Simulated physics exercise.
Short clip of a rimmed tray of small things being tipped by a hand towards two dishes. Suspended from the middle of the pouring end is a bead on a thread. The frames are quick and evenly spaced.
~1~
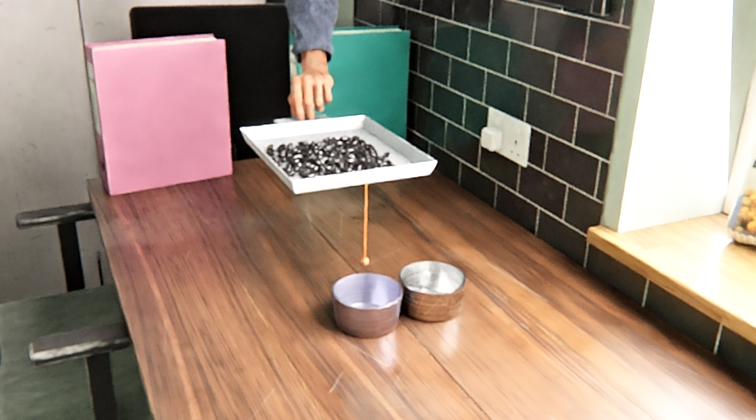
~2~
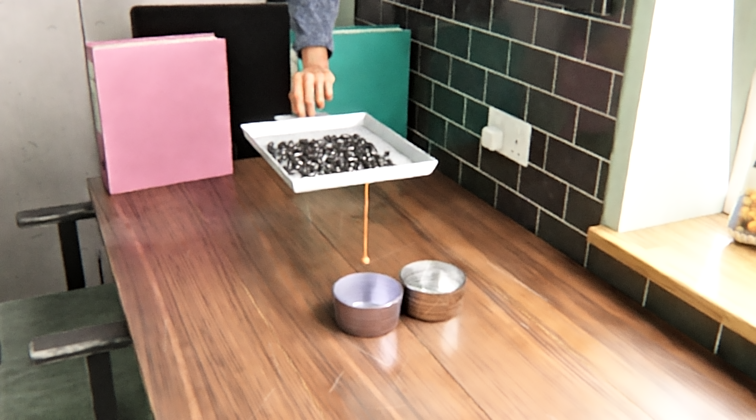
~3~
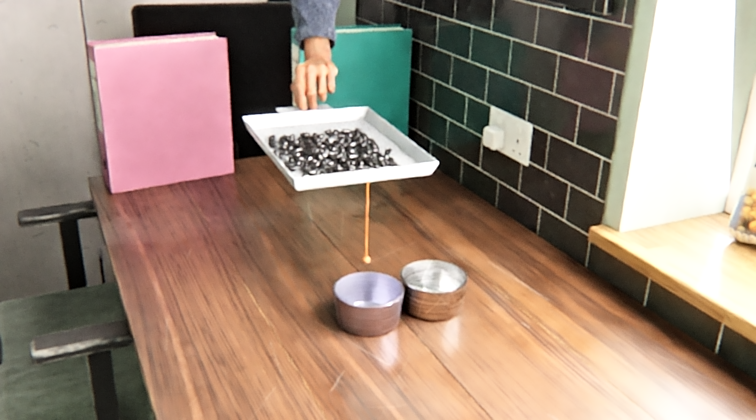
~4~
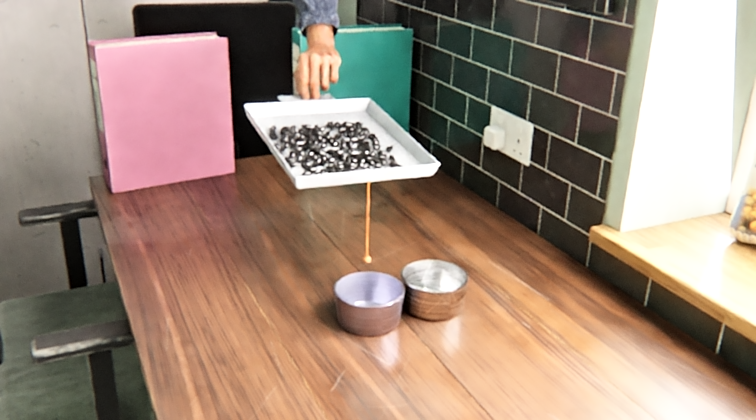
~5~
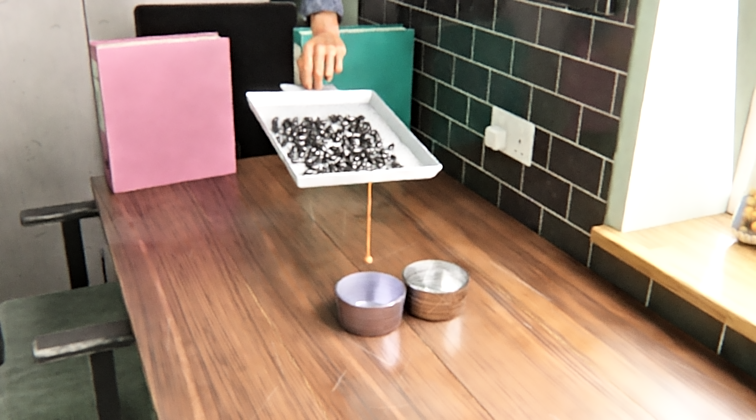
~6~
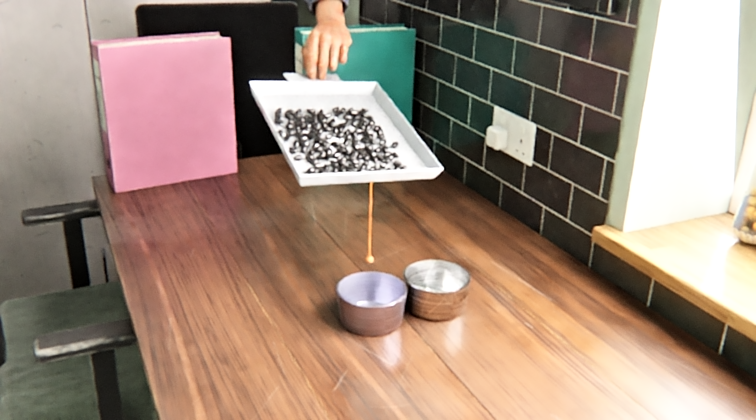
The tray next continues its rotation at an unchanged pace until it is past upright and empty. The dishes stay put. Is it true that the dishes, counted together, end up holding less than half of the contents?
No, more than half.
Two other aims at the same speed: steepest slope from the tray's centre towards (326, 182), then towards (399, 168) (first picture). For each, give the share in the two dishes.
That comes to 10 per cent the first time and 20 per cent the second.
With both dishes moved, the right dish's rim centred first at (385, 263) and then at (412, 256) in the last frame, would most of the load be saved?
Place 1: Lower than half; place 2: Lower than half.
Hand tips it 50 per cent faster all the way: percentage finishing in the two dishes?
Roughly 80 percent.
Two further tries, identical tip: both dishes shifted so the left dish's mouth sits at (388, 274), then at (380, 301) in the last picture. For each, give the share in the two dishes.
The first position comes out at 80 per cent, the other at 30 per cent.
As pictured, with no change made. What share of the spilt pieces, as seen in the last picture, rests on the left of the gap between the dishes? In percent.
Left share: Close to 10 %.
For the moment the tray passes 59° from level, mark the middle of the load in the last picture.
Somewhere about pixel (382, 158).
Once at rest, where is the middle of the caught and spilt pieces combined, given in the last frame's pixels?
Last view, centre at rest - approx. (436, 298).
Just after the last frame, tray tipped steeply; almost all on the tray; just a few in the air.
A moment on, tray tipped right over; roughly half on the tray; just a few in the left dish; about a tenth in the right dish; about a tenth outside both; roughly a third in the air.
Further on, tray tipped past a quarter turn; roughly a quarter in the left dish; roughly two thirds in the right dish; roughly a quarter outside both.
When it is over, tray tipped past a quarter turn; roughly a quarter in the left dish; roughly two thirds in the right dish; roughly a quarter outside both.
